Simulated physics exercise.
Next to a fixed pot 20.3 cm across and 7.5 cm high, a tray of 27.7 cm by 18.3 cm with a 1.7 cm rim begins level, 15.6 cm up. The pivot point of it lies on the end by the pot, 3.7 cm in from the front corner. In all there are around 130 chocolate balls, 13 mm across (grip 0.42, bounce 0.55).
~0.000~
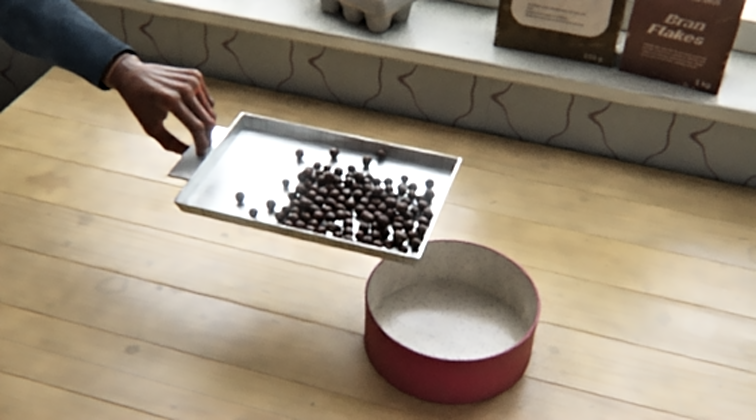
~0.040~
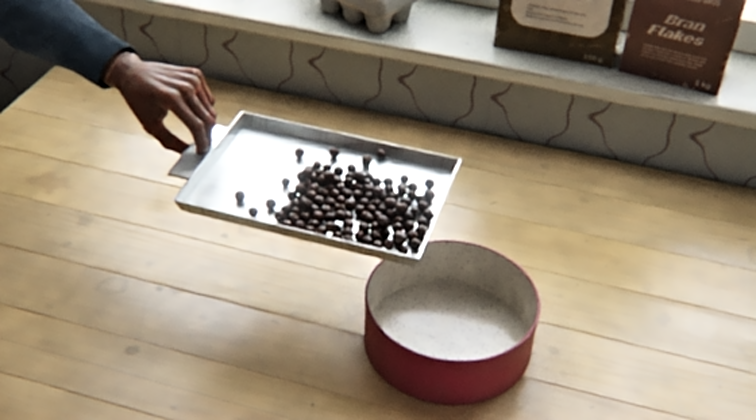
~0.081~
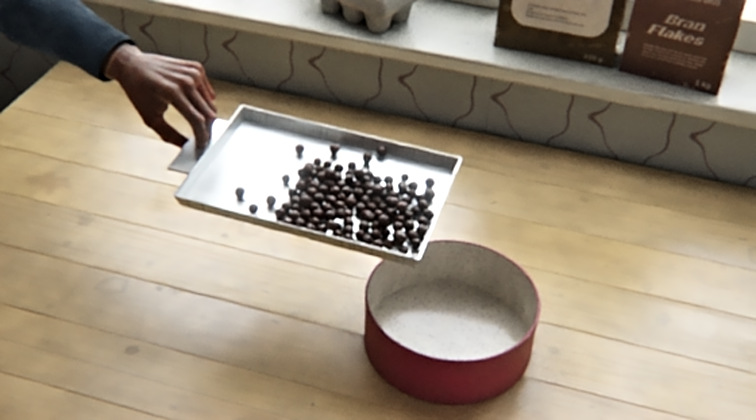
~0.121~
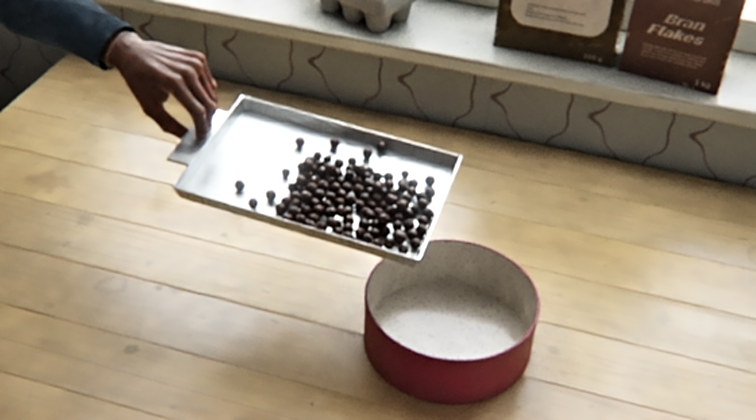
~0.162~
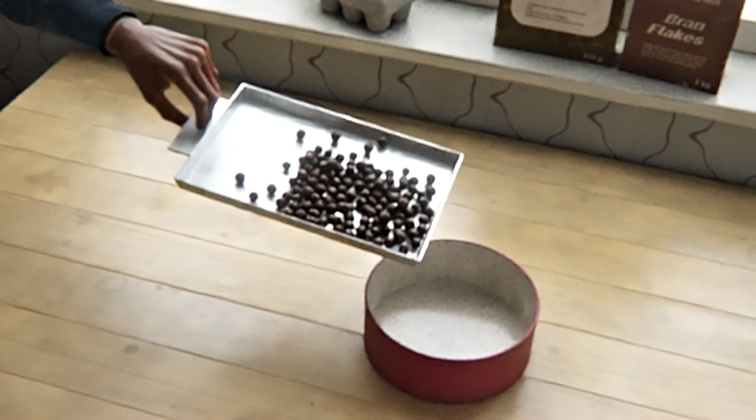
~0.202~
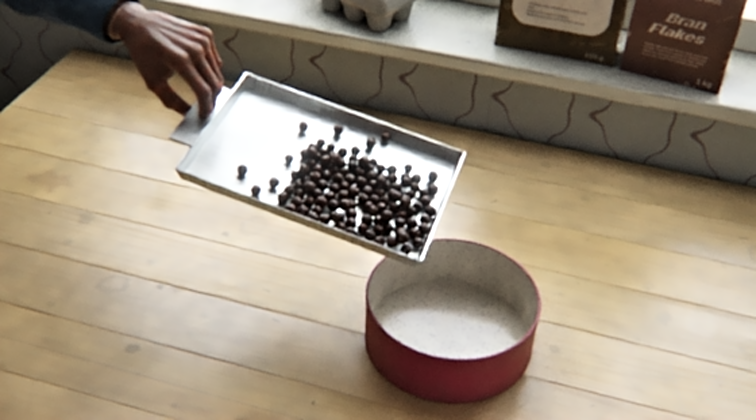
On a wooden counter, a hand steadily tilts a tray of chocolate balls toward a red pot.
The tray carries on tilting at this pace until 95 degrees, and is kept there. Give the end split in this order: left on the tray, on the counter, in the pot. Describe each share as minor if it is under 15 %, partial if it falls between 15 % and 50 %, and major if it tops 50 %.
In order: Left on the tray: It will come to a low fraction, counter: It will come to a low fraction, pot: It will come to more than a half.
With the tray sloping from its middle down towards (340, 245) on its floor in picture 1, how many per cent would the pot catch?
That would be close to 60 per cent.
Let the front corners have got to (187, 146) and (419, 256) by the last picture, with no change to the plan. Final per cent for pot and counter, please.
Final per cent - pot 90, counter 10.
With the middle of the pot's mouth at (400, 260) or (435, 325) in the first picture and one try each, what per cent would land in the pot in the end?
I'd say some 0 per cent for the first and some 95 per cent for the second.
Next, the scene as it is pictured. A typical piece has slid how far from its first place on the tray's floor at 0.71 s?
Displacement on the tray: Roughly 2 cm.
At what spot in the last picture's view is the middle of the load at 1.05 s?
The middle of the load should be near (434, 221) then.
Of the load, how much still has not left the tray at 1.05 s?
85%, roughly.
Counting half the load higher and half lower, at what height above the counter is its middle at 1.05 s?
Median height: Approx. 20 cm.
After 0.71 s, tilt 51 degrees; the tray holds 100 %, the pot 0 %.
After 1.05 s, tilt 77 degrees; the tray holds 85 %, the pot 5 %.
Then, at 1.48 s, tilt 95 degrees; the tray holds 0 %, the pot 90 %.
In the end, at 2.3 s, tray 0 %, counter 5 %, pot 95 %.
